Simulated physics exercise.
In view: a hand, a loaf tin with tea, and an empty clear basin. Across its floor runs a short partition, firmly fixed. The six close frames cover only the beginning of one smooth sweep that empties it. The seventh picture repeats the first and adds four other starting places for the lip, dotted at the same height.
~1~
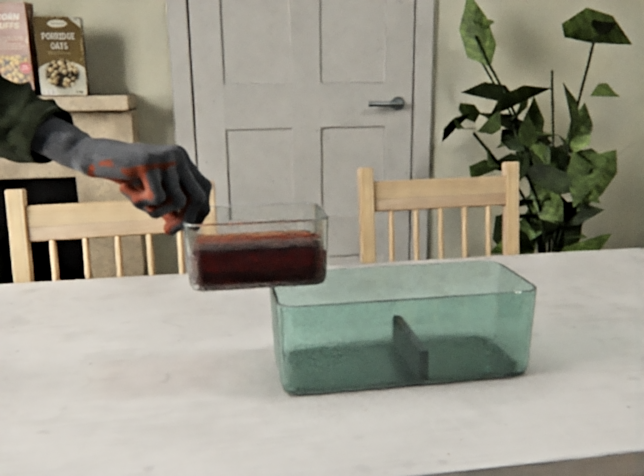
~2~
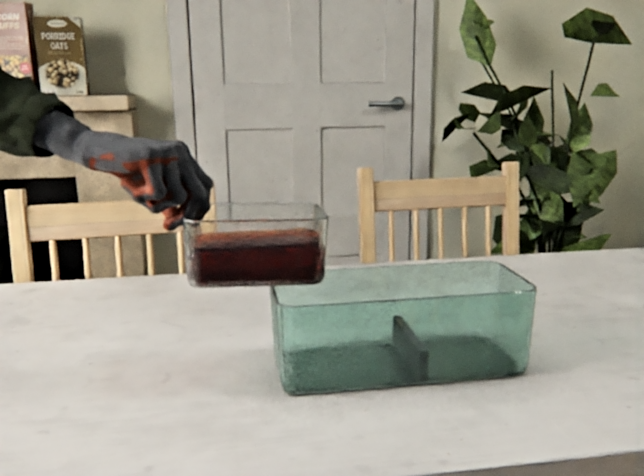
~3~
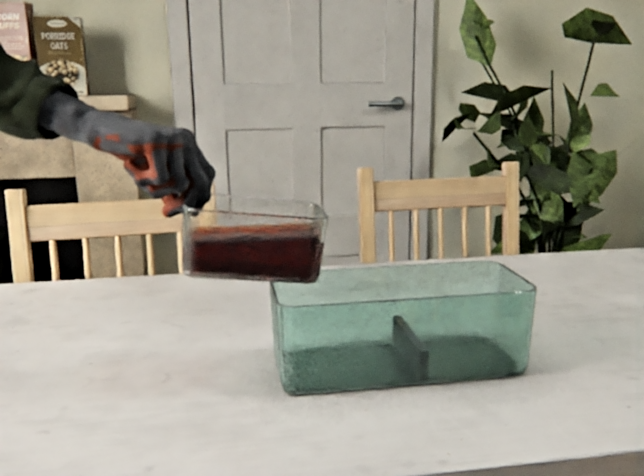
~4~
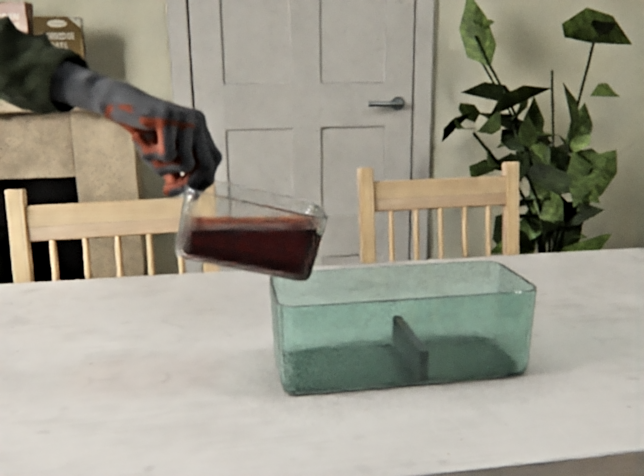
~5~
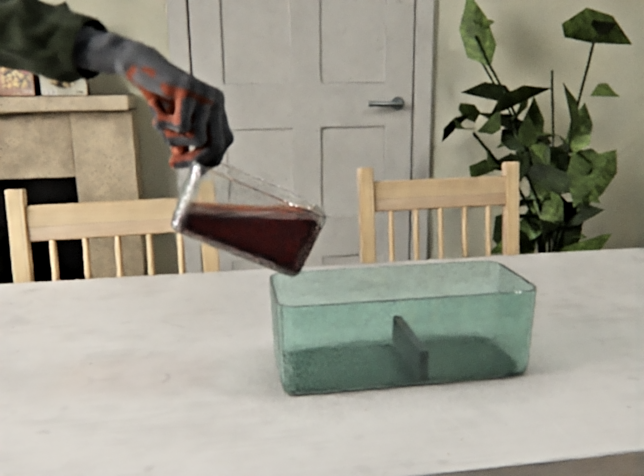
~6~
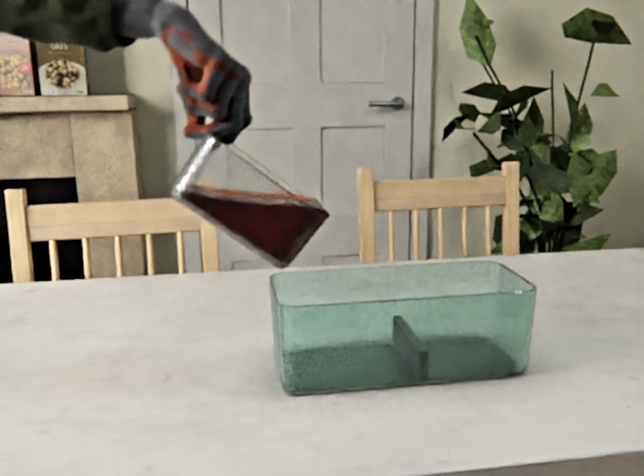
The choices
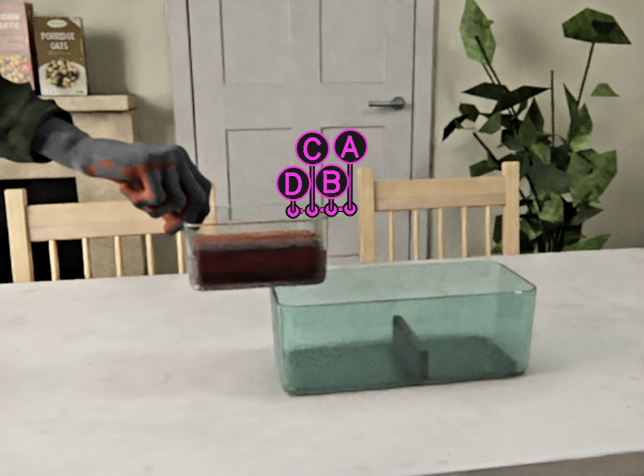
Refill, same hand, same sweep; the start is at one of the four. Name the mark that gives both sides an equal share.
Best: B.
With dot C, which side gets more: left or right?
The left side.
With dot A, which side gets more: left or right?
More ends on the right.
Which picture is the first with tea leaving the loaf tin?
Picture 6.
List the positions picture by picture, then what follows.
The first frame shows upright, lip at (320, 210); basin from (281, 392) to (526, 371); top of the wall at (409, 331); nothing has left yet.
The second frame shows upright, lip at (320, 210); nothing has left yet.
The third frame shows tipped about 7°, lip at (320, 210); nothing has left yet.
The fourth frame shows tipped about 15°, lip at (320, 210); nothing has left yet.
The fifth frame shows tipped about 25°, lip at (320, 210); nothing has left yet.
The sixth frame shows tipped about 37°, lip at (320, 210); tea is over the lip, down to (320, 210).
In magenta, A at (349, 208); B at (331, 209); C at (312, 210); D at (293, 211).
If A is chosen, about 22 % ends left of the wall and 76 % right of it.
If B is chosen, about 51 % ends left of the wall and 45 % right of it; 3 % is lost outside.
If C is chosen, about 78 % ends left of the wall and 19 % right of it; 3 % is lost outside.
If D is chosen, about 89 % ends left of the wall and 8 % right of it; 4 % is lost outside.
